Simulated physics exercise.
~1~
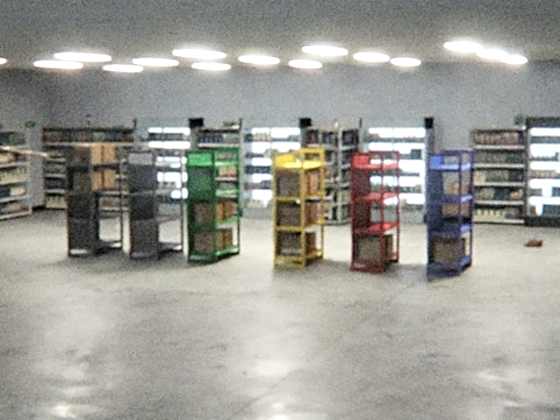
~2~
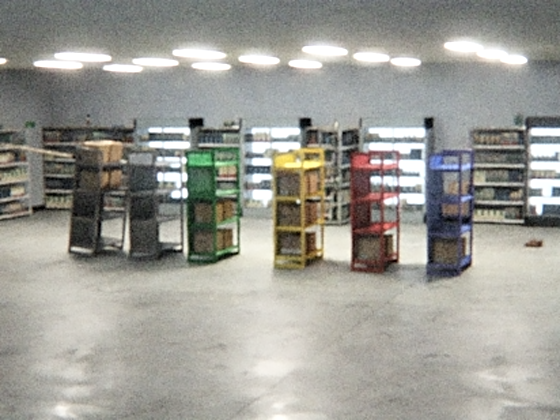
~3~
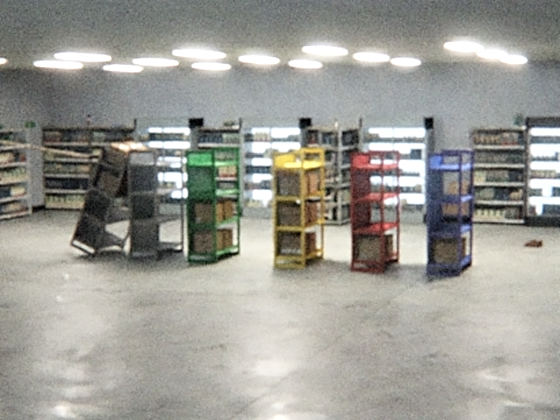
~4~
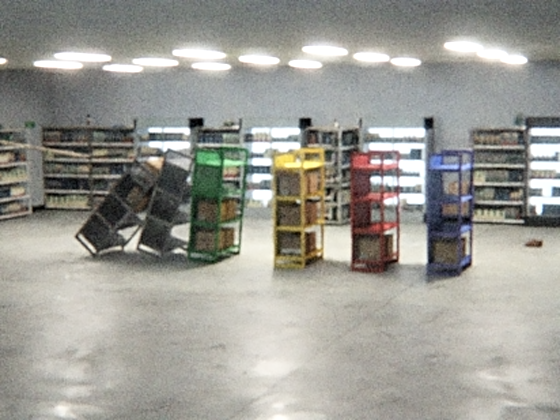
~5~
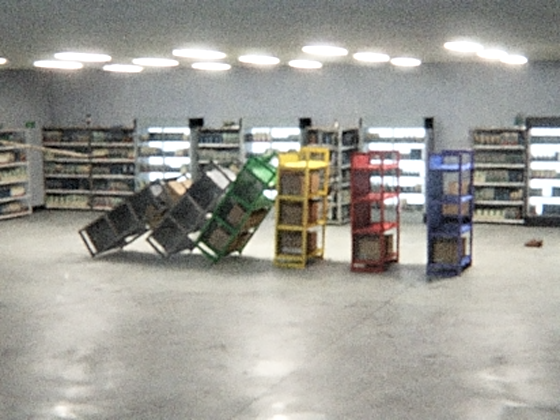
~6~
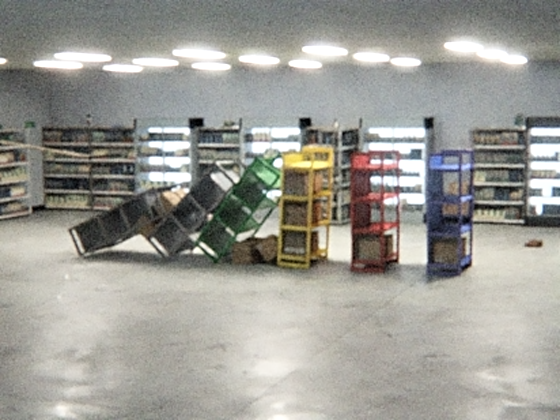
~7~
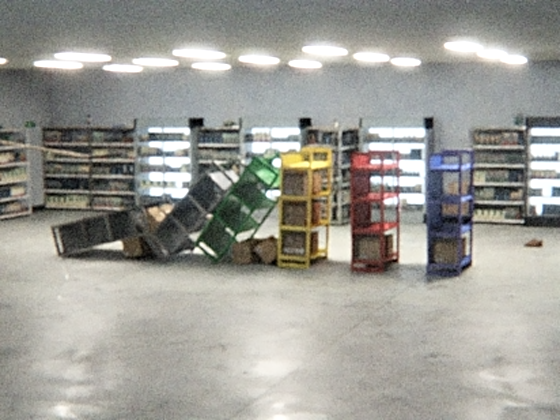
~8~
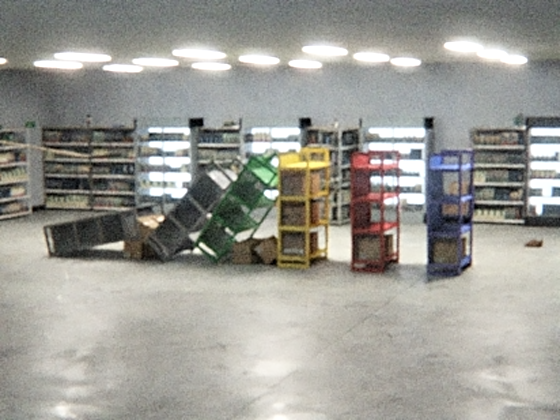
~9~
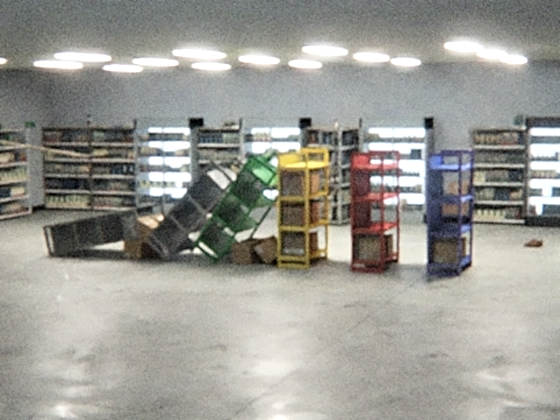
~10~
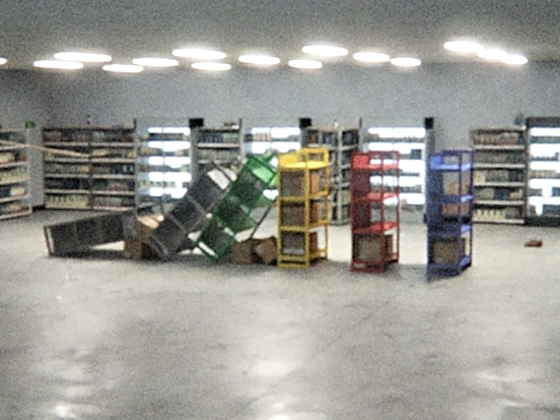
A pole tips the leftmost of six racks rightward, toppling three in a chain, cartons spilling, the yellow, red and blue staying upright.
